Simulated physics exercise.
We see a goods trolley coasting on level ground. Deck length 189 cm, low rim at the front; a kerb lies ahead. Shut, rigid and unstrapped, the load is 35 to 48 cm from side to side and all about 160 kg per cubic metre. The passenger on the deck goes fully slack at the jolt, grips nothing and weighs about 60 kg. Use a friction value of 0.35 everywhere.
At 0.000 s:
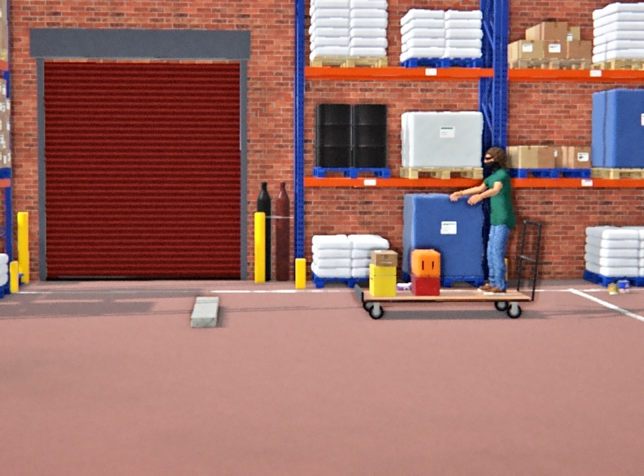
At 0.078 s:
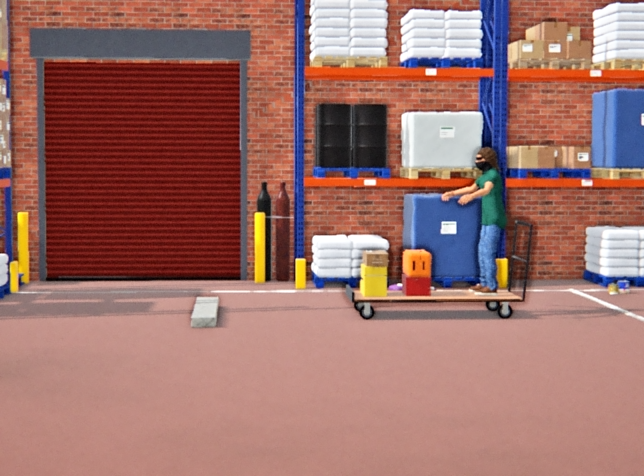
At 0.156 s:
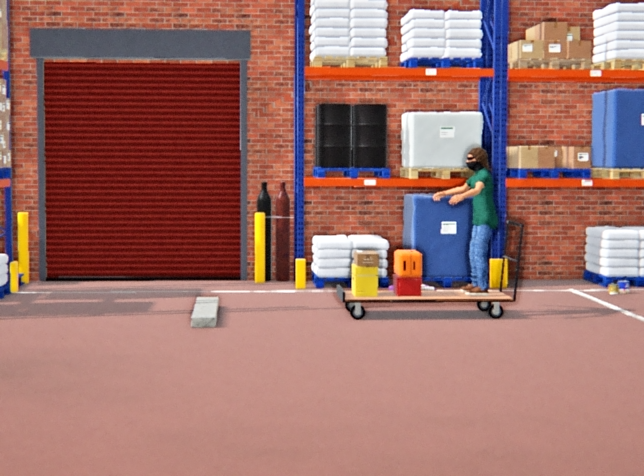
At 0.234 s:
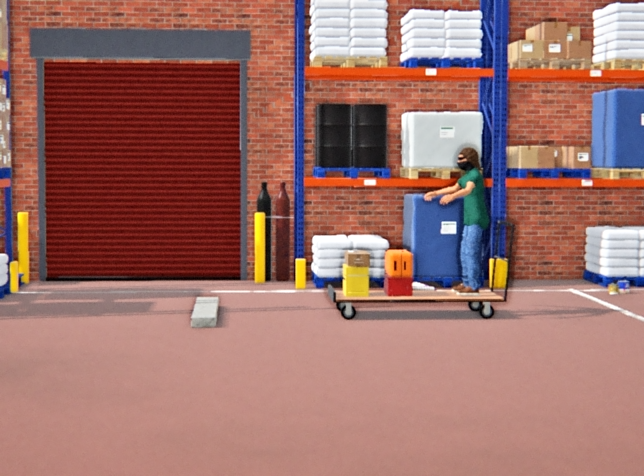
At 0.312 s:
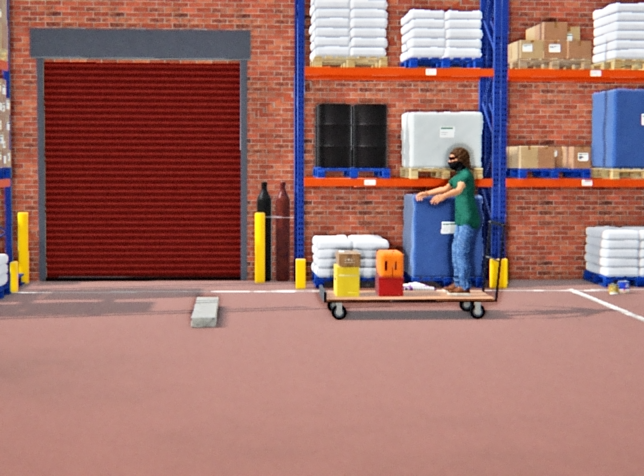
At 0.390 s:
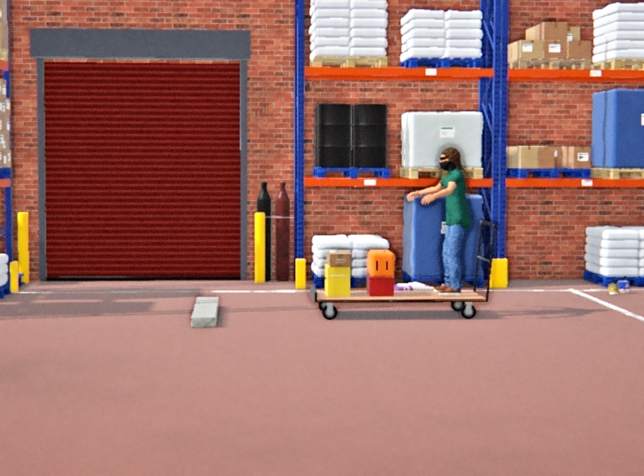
A flat trolley rolled slowly and steadily left across the warehouse floor toward a low kerb, carrying a masked person in a green shirt who stood with arms held forward behind the parcel and red tote.
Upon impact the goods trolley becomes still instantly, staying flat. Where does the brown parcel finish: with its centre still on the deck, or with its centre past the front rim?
The brown parcel finishes past the front rim.
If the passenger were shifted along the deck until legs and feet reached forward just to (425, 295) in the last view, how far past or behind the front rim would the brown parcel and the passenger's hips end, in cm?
Brown 30 past, hips 110 behind.
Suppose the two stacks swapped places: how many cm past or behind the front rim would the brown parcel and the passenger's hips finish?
Brown 20 behind, hips 120 behind.
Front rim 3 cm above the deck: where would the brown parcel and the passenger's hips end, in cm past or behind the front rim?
The brown item would end 40 cm past the front rim, while the hips end 120 cm behind it.
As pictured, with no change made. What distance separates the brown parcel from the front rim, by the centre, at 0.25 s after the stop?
Roughly 5 cm behind it.
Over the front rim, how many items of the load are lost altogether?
I make the total 1.
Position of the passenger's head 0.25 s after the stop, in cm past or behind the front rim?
The head is some 120 cm back from the front rim.
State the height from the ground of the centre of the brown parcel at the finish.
About 15 cm above the ground.
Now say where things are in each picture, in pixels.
The first frame shows brown parcel (384, 259), red tote (425, 285), rim corner (363, 299); 169 cm still to roll.
The second frame shows brown parcel (375, 259), red tote (416, 285), rim corner (353, 299); 159 cm still to roll.
The third frame shows brown parcel (366, 259), red tote (407, 285), rim corner (344, 299); 148 cm still to roll.
The fourth frame shows brown parcel (357, 259), red tote (398, 285), rim corner (335, 299); 138 cm still to roll.
The fifth frame shows brown parcel (348, 259), red tote (389, 285), rim corner (325, 299); 128 cm still to roll.
The sixth frame shows brown parcel (339, 259), red tote (380, 285), rim corner (316, 299); 117 cm still to roll. Speed about 1.3 m/s.
The wheels strike at 1.27 s.
After 1.82 s the brown parcel is 10 cm past the rim, tilted 85°, near (201, 276) in the last picture's view.
After 2.27 s the brown parcel is 32 cm past the rim, tilted 145°, near (181, 305) in the last picture's view.
At rest, 3.0 s, past the rim, brown parcel; behind it, yellow toolbox, red tote, orange suitcase and the passenger's hips.
